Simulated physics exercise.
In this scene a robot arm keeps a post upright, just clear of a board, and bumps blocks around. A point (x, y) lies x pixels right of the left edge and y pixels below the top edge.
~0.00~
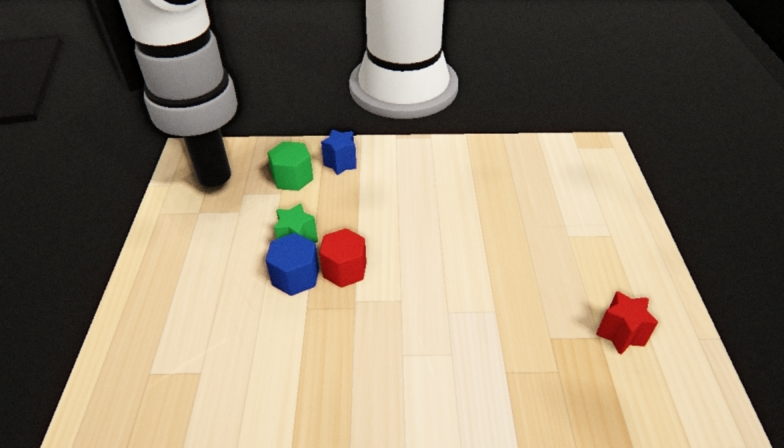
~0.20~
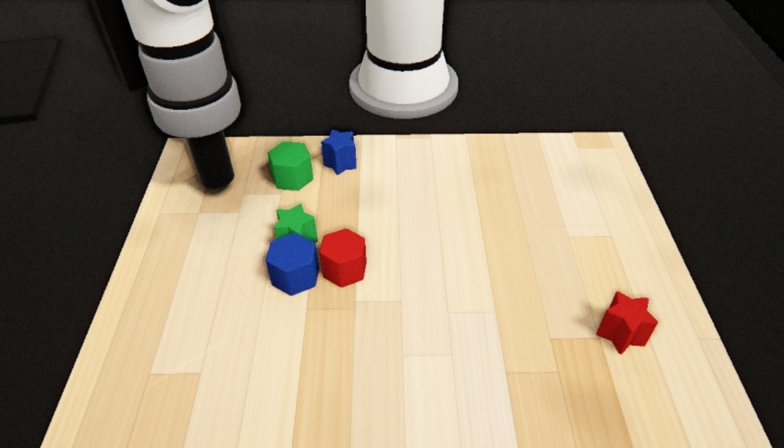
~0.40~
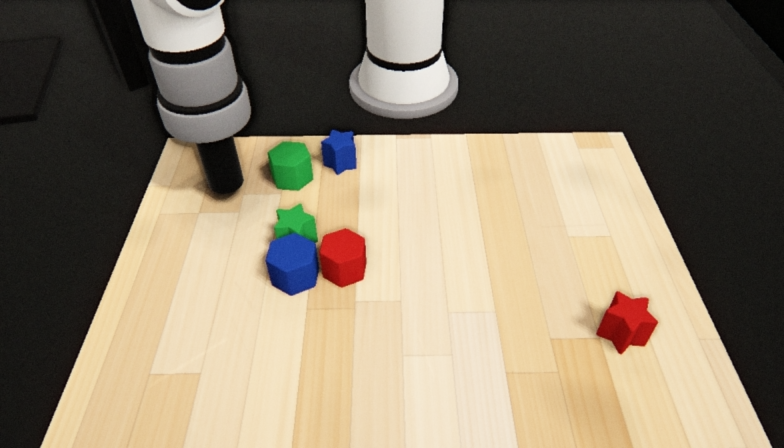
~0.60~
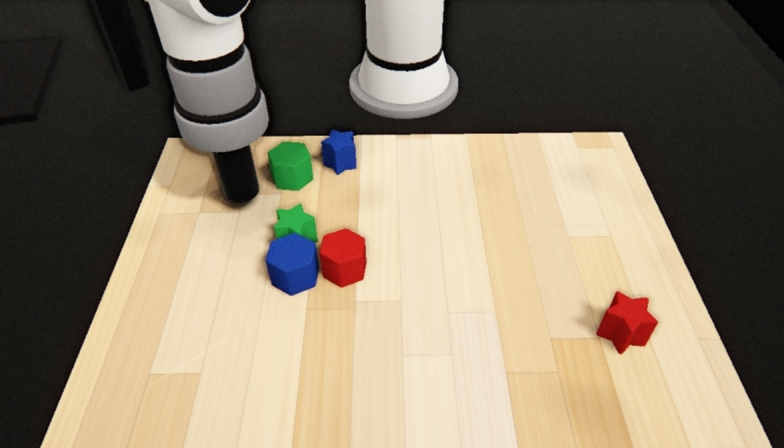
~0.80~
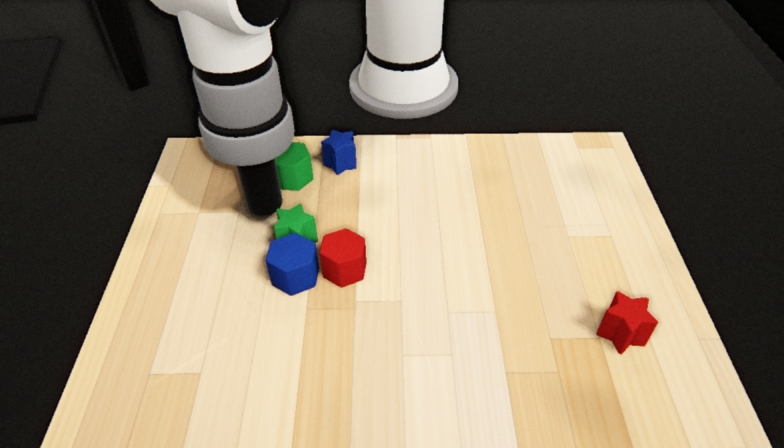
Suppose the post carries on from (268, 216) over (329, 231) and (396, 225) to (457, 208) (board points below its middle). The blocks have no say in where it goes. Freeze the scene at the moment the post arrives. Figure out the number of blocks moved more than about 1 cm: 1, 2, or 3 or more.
Two.
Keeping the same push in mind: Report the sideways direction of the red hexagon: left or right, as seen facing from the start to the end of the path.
The right-hand side.
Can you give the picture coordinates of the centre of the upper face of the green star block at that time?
I expect it at (325, 229).
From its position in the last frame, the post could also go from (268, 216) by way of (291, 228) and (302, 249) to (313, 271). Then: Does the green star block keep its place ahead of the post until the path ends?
I expect so.
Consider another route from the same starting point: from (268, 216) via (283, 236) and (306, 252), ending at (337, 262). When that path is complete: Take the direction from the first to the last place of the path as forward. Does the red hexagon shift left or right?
It shifts leftward.
The first path, step by step. One third of the way, post at (329, 219); blue hexagon at (292, 255); green star block at (321, 230), turned 30° clockwise; red hexagon at (348, 252).
Two thirds of the way, post at (398, 212); blue hexagon at (292, 255); green star block at (325, 229), turned 45° clockwise; red hexagon at (349, 255).
At the end, post at (458, 195); green hexagon in place; blue hexagon at (292, 255); green star block at (325, 229), turned 45° clockwise; red hexagon at (349, 255).
